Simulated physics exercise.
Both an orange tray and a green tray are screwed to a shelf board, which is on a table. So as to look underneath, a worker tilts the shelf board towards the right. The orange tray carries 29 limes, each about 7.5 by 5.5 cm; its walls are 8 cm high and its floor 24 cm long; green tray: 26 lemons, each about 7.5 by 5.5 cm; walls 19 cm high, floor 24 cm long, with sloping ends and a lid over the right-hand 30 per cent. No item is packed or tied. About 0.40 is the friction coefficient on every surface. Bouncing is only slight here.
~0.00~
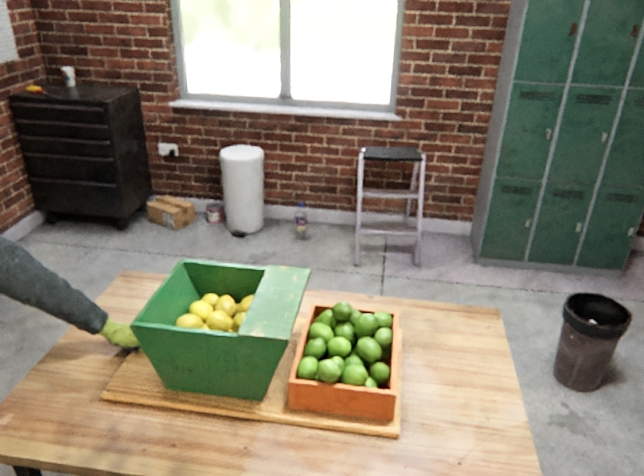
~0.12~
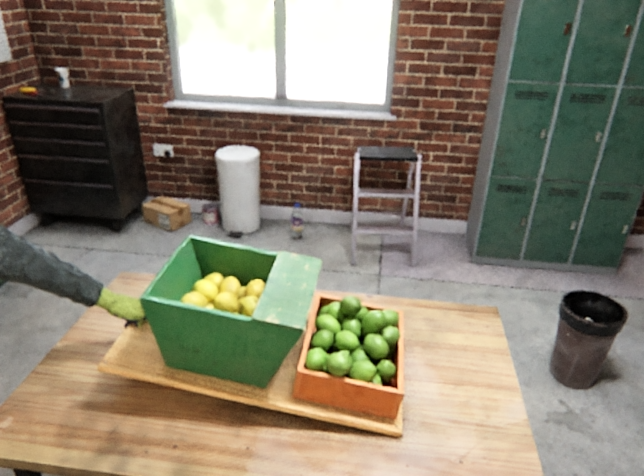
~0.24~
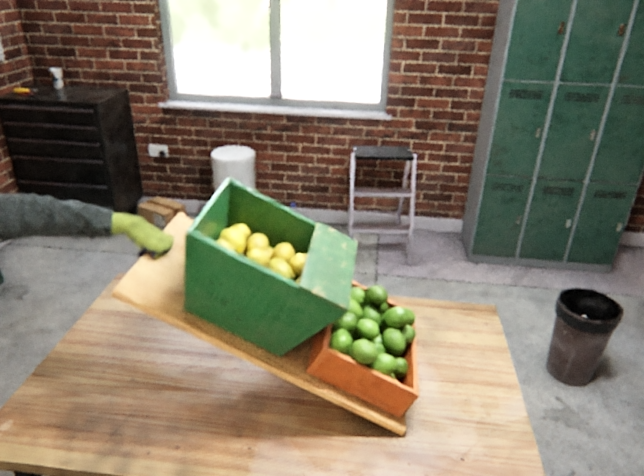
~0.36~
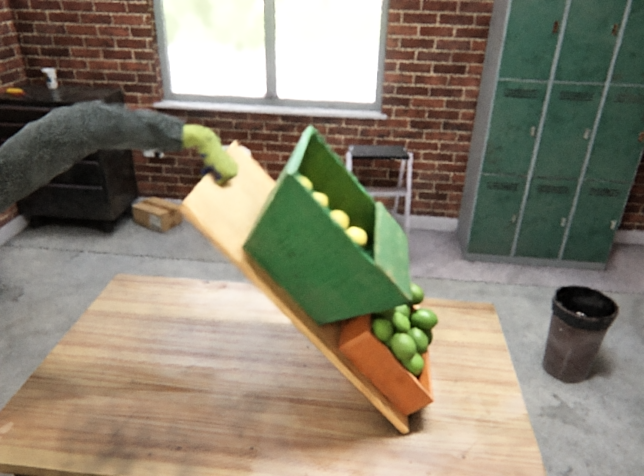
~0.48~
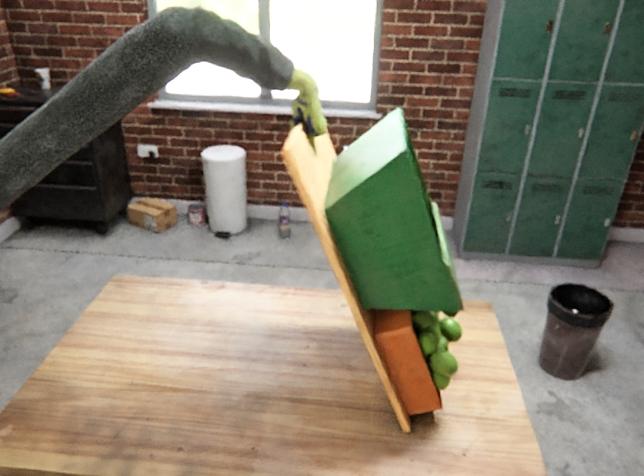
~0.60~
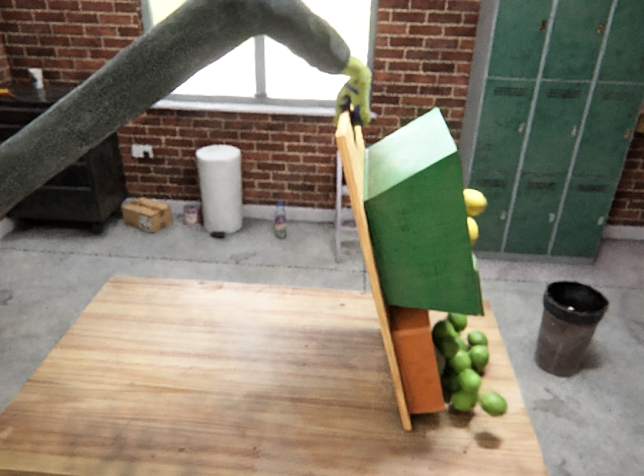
A gloved hand tilts a board steeply rightward, and limes tumble from the orange tray.
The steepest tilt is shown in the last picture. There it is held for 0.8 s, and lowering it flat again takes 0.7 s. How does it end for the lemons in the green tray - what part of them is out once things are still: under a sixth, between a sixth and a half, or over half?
The green tray ends up having lost between a sixth and a half of them.
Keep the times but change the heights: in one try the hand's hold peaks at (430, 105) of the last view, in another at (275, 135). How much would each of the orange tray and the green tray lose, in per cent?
First try, then second: The orange tray sheds 80 then 40 per cent, and the green tray sheds 40 then 0 per cent.
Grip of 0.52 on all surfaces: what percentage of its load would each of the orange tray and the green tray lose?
That would cost the orange tray 60 and the green tray 30 per cent of the load.
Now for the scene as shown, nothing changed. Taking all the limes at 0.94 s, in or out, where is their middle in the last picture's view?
Near (467, 370).
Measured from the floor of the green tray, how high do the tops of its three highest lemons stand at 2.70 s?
About 15 cm.
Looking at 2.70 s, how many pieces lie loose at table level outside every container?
Count of pieces: About 5.
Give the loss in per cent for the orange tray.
Orange tray, 60 in a hundred gone.
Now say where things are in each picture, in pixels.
In the first frame (each is followed by its nearest rim corner in this view; the camera moves round a little), green tray, (284, 340); orange tray, (391, 392); 0° from level; none out.
In the second frame, green tray, (298, 329); orange tray, (398, 391); 8° from level.
In the third frame, green tray, (342, 308); orange tray, (415, 392); 26° from level.
In the fourth frame, green tray, (405, 299); orange tray, (431, 396); 49° from level.
In the fifth frame, green tray, (459, 305); orange tray, (441, 403); 67° from level; 6 out.
In the sixth frame, green tray, (479, 310); orange tray, (444, 405); 75° from level; 16 out.
After 0.94 s, tilt 75°; orange tray 14 in, 15 out and green tray 17 in, 9 out.
After 1.36 s, tilt 75°; orange tray 13 in, 16 out and green tray 17 in, 9 out.
After 1.95 s, tilt 9°; orange tray 13 in, 16 out and green tray 17 in, 9 out.
When it is over (at 2.70 s), orange tray 13 in, 16 out and green tray 17 in, 9 out. Asked share, 9 of 26, 35 per cent.
